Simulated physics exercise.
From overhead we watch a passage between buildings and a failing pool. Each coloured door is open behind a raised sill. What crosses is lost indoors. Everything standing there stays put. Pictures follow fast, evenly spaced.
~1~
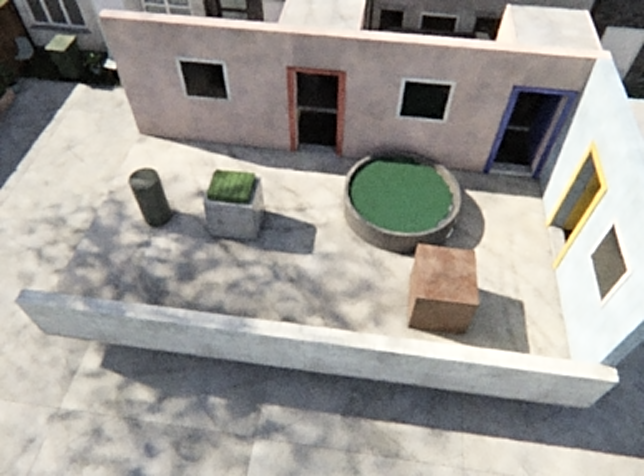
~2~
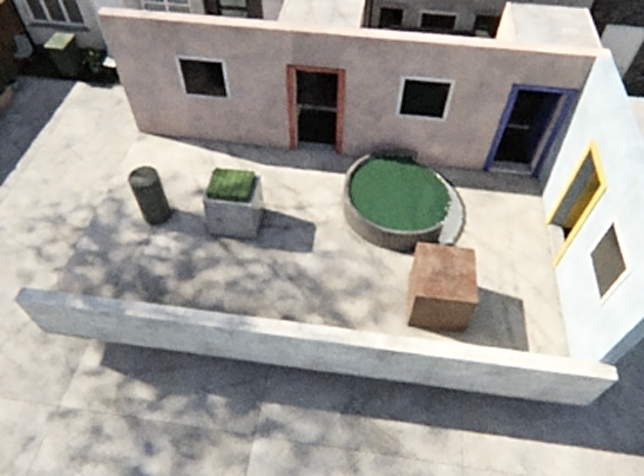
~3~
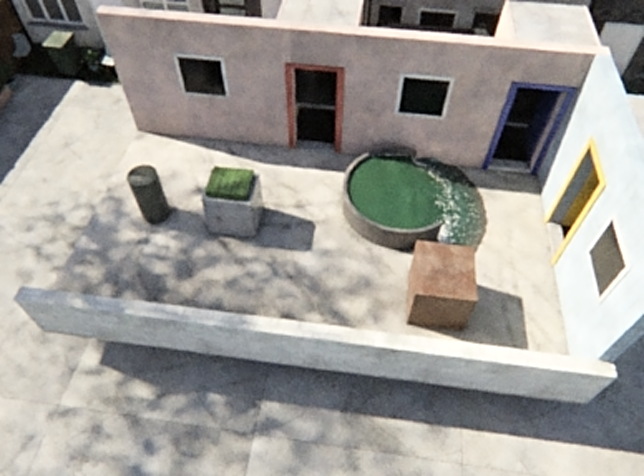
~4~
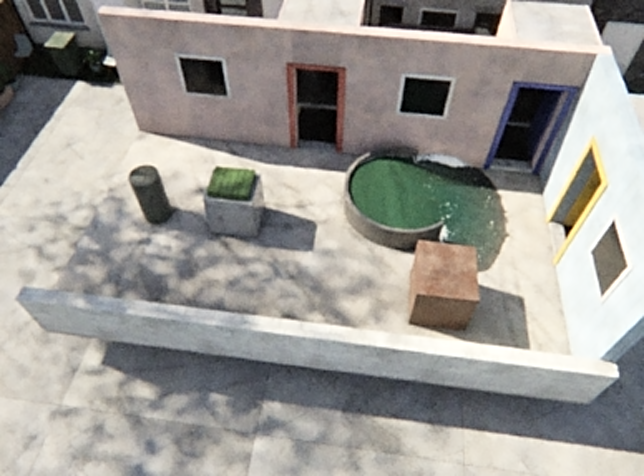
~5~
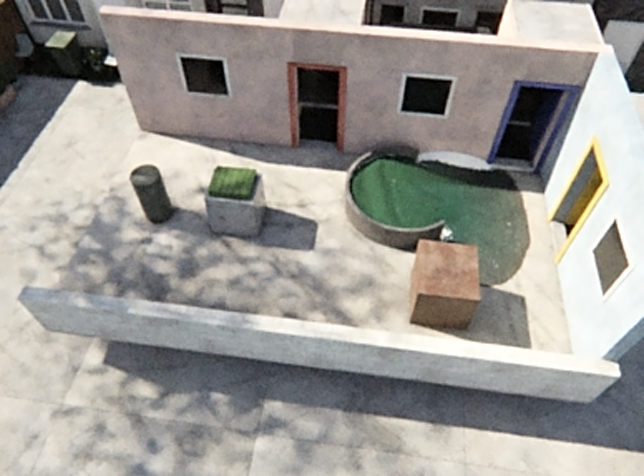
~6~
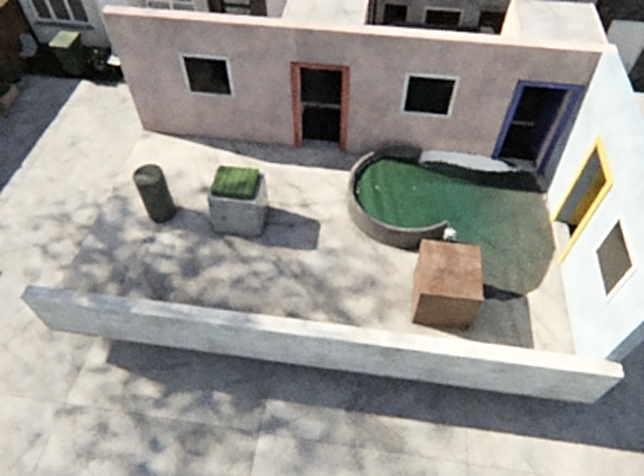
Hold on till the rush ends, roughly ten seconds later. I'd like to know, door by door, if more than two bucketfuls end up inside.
The yellow door exceeds two buckets; the blue door exceeds two buckets; the red door never exceeds two buckets.
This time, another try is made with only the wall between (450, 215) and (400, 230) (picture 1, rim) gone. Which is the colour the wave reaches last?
Last: The one in red.
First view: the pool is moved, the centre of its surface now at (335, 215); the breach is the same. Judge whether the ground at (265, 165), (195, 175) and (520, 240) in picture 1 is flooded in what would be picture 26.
First spot stays unwetted, second spot stays unwetted, third spot gets drenched.
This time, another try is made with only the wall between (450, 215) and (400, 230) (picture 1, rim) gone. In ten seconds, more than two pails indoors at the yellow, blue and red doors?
Result per door - yellow door: Exceeds; blue door: Does not exceed; red door: Does not exceed.
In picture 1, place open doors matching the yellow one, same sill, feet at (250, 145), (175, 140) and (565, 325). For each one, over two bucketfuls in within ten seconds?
They turn out short, short and over.
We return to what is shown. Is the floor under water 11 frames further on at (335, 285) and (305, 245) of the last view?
Same order as asked: Dry as before, dry as before.
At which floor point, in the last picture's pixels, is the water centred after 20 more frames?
That puts it at around (478, 231).
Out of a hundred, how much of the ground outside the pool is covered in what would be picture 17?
The answer is around 20 per cent.
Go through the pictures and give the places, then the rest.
Still water in the round tank at (402, 193), in the first picture.
The front is at a hidden place, out from the gap at (451, 198), in the second picture.
Water pours out at (449, 197) and has run to a hidden place, in the third picture.
The front is at a hidden place, out from the gap at (451, 197), in the fourth picture.
Water pours out at (452, 197) and has run to (500, 279), in the fifth picture.
Water pours out at (455, 197) and has run to (518, 290), in the sixth picture.
A moment on, water covers 20 % of the floor; the yellow door over two buckets in, the blue door under two buckets in, the red door not reached.
Next, water covers 20 % of the floor; the yellow door far over two buckets in, the blue door over two buckets in, the red door wet at the sill, nothing in.
Then, water covers 30 % of the floor; the yellow door far over two buckets in, the blue door far over two buckets in, the red door wet at the sill, nothing in.
Later, water covers 45 % of the floor; the yellow door far over two buckets in, the blue door far over two buckets in, the red door wet at the sill, nothing in.
In the end, water covers 70 % of the floor; the yellow door far over two buckets in, the blue door far over two buckets in, the red door wet at the sill, nothing in.
